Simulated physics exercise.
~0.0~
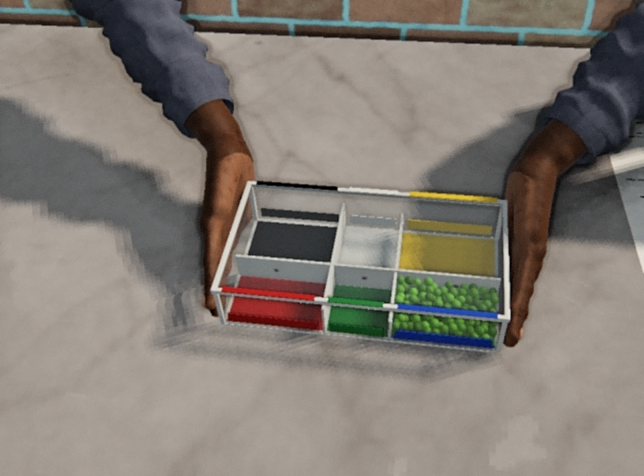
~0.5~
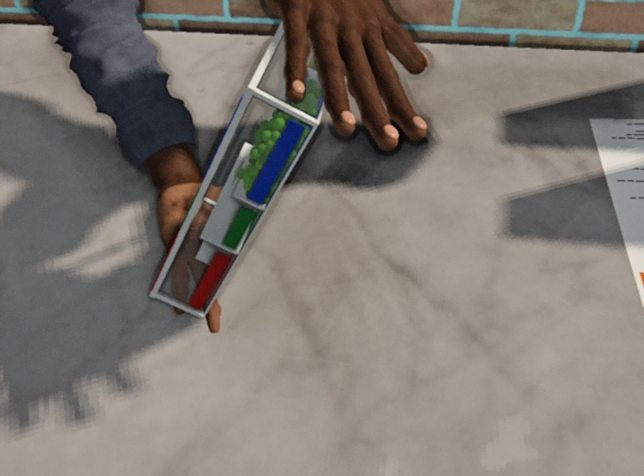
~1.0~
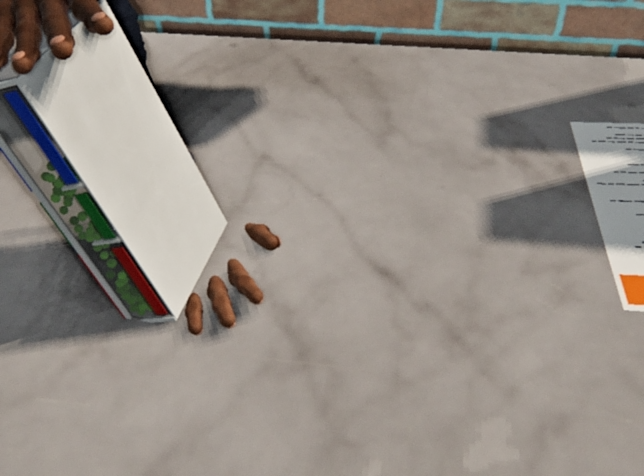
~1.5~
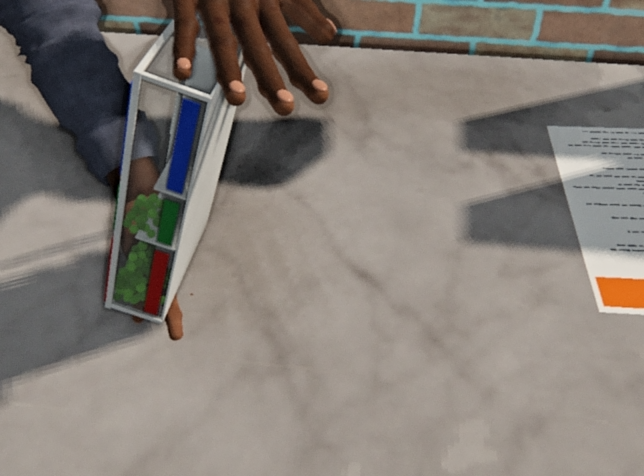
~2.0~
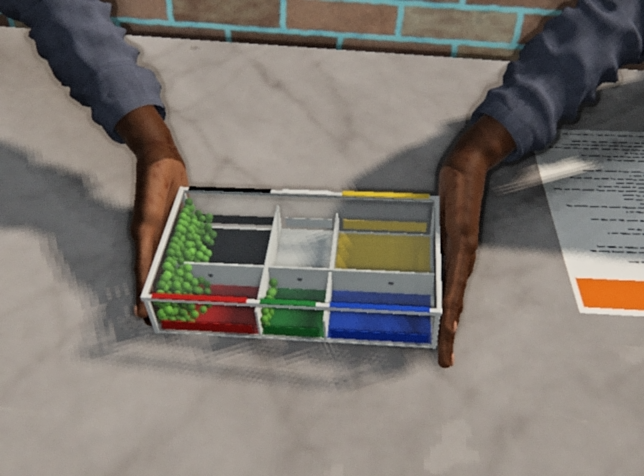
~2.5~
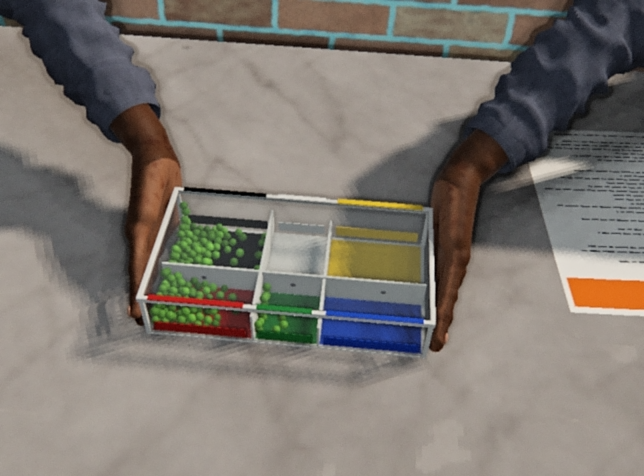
Hands tilting a clear compartmented box steeply onto its end and back flat, green peas shifting from blue into red, black and green sections.
